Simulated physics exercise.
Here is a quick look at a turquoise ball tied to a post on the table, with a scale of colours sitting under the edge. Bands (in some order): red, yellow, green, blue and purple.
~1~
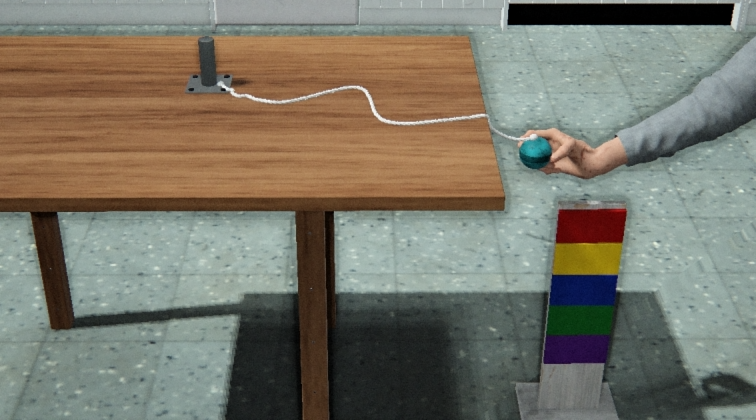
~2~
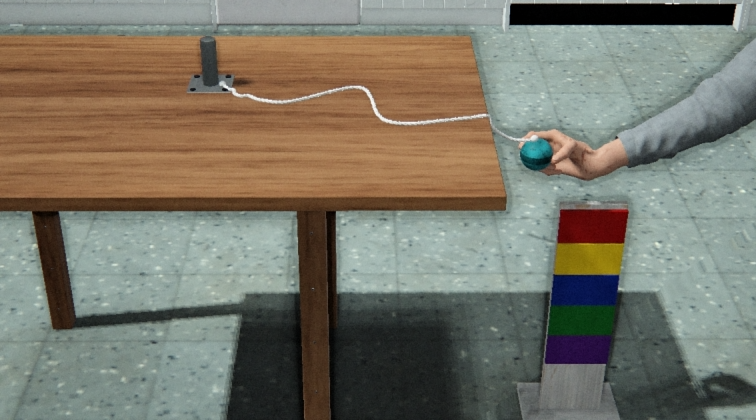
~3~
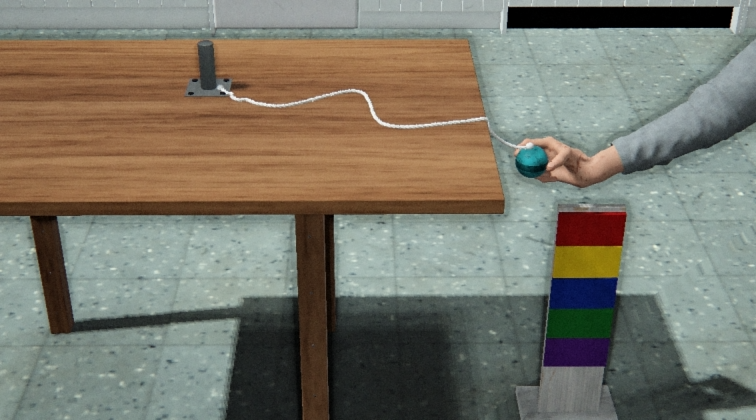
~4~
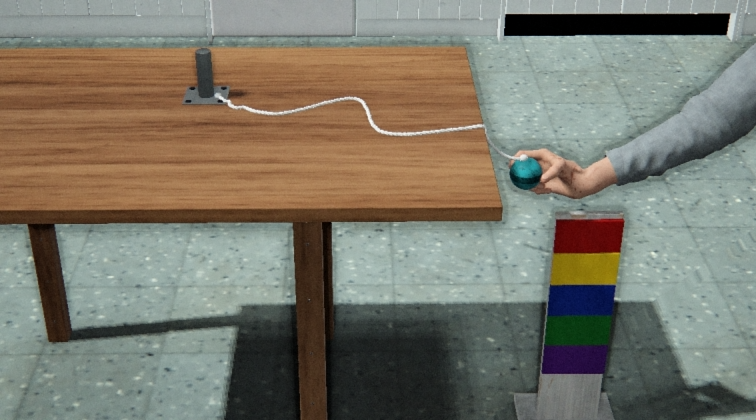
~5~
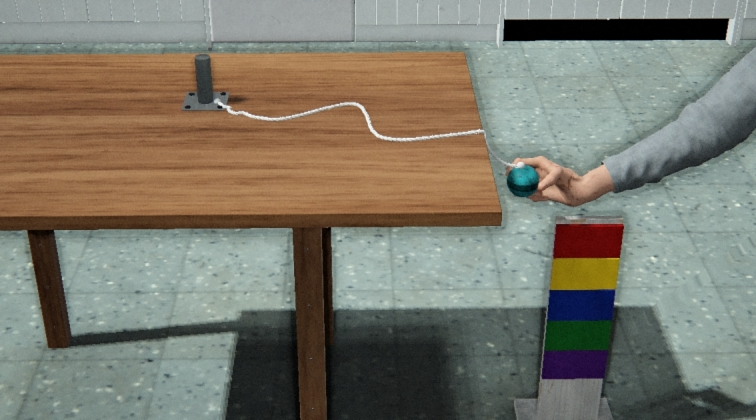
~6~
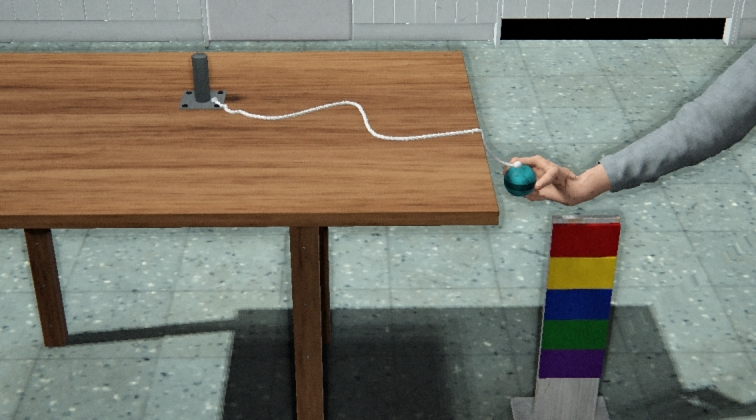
A hand reaching in from the right holds a turquoise ball just beyond the edge of a wooden table, seen from slightly above in a room with a speckled floor. A slack white cord winds across the tabletop to a dark post, and below the ball stands an upright strip banded red, yellow, blue, green and purple. Nothing in the scene visibly moves; only the camera shifts slightly.
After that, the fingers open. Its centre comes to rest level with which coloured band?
With the yellow one.
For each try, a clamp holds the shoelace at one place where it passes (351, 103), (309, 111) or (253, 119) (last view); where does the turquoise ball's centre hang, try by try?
Try 1: (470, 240); try 2: (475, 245); try 3: (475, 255).
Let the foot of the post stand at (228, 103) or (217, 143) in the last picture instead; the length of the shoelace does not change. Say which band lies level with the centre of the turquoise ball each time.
Blue; blue.
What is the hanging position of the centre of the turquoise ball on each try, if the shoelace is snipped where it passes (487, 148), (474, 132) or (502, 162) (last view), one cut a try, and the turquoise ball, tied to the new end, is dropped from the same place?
The pixels are (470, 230), (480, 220) and (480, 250), in the order of the tries.
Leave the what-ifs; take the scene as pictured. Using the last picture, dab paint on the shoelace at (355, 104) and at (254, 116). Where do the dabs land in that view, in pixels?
About (385, 114), and the other about (277, 105).
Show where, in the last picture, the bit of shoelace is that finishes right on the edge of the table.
The bit in question sits close to (391, 139).
Soon after, ball near (454, 267); level with yellow.
After that, ball near (492, 267); level with yellow.
In the end, ball near (479, 268); level with yellow. The shoelace holds its middle at yellow.
